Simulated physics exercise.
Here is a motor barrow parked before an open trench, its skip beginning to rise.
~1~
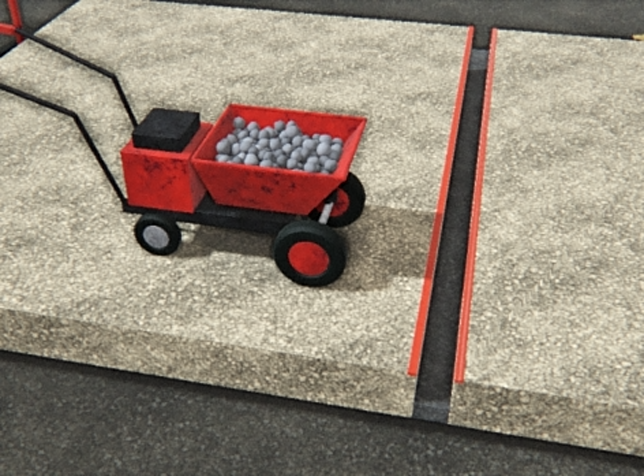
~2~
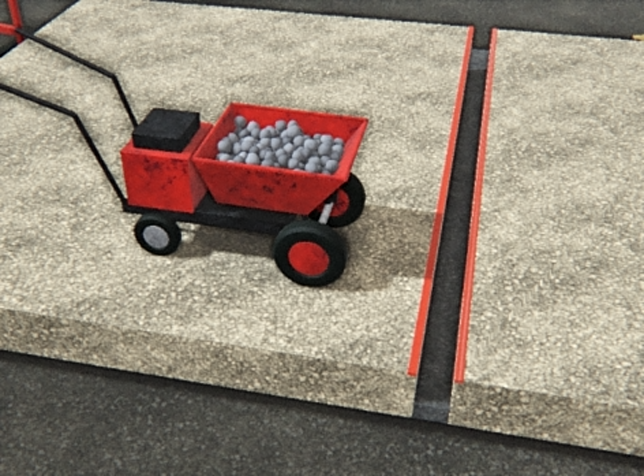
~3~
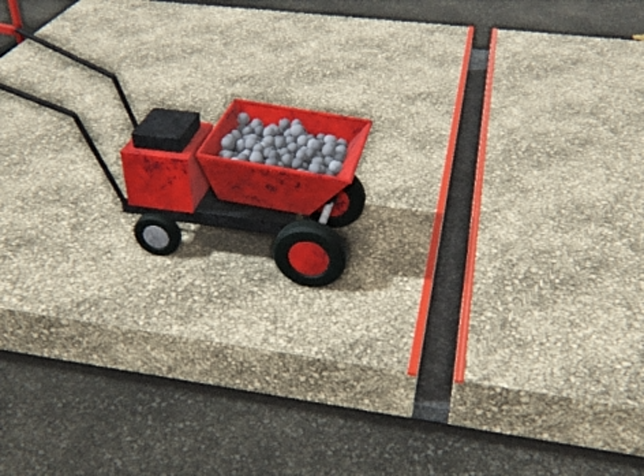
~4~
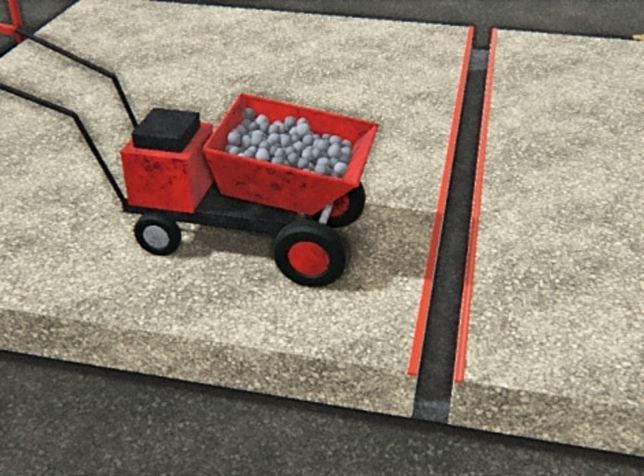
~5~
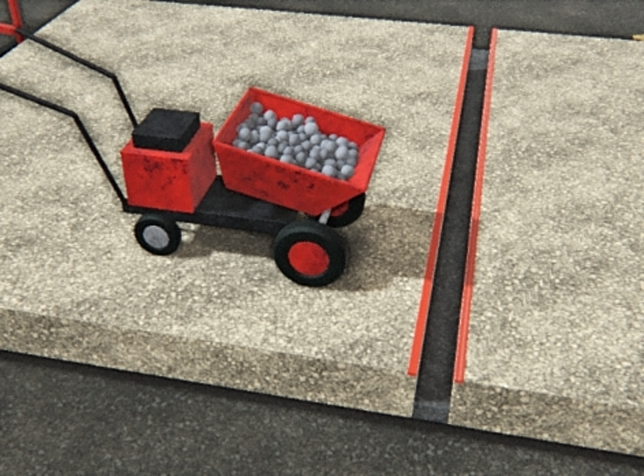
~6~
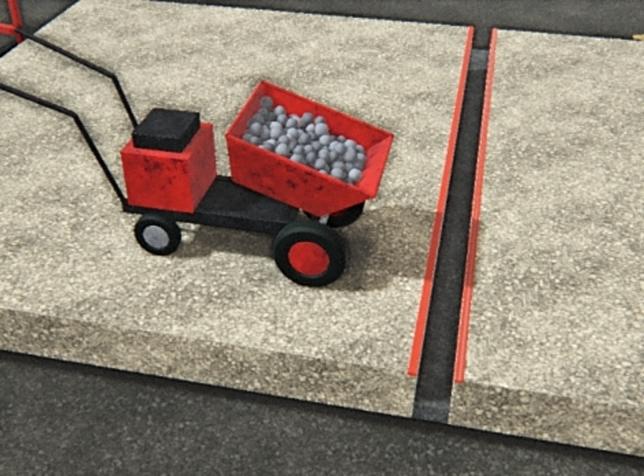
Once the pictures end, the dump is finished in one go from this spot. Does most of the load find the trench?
Between the edges lies over half of the load.
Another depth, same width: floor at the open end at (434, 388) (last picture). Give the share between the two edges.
Some 50 per cent.
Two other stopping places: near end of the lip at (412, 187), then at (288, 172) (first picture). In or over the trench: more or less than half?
One: Under half. Two: Under half.
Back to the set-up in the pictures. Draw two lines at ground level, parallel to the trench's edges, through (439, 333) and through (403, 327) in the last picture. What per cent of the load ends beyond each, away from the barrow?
Roughly 50 per cent, and 100 per cent.
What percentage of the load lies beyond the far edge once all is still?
Roughly 15 in a hundred.
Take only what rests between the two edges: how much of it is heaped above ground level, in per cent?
It comes to 20 per cent or so.
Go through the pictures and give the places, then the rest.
The first frame shows lip of the skip (344, 179), level; top of the load (259, 149), round cobbles; first edge of the trench (420, 329); far edge (464, 335), the trench under half as wide as the skip, and about as deep as wide.
The second frame shows lip of the skip (345, 179), level; top of the load (261, 149).
The third frame shows lip of the skip (350, 181), tipped barely; top of the load (264, 147).
The fourth frame shows lip of the skip (356, 185), tipped a little; top of the load (270, 144).
The fifth frame shows lip of the skip (365, 190), tipped a little; top of the load (266, 137).
The sixth frame shows lip of the skip (374, 197), tipped clearly; top of the load (266, 135); first edge of the trench (420, 329); far edge (464, 335).
Just after the last frame, skip tipped steeply; every one in the skip.
A moment on, skip tipped right over; the larger part in the skip; about a tenth short of the trench; roughly a quarter in or heaped over the trench; just a few beyond it; just a few falling.
Further on, skip tipped right over; about a tenth in the skip; about a tenth short of the trench; roughly two thirds in or heaped over the trench; about a tenth beyond it.
When it is over, skip tipped right over; just a few in the skip; roughly a quarter short of the trench; roughly two thirds in or heaped over the trench; about a tenth beyond it.
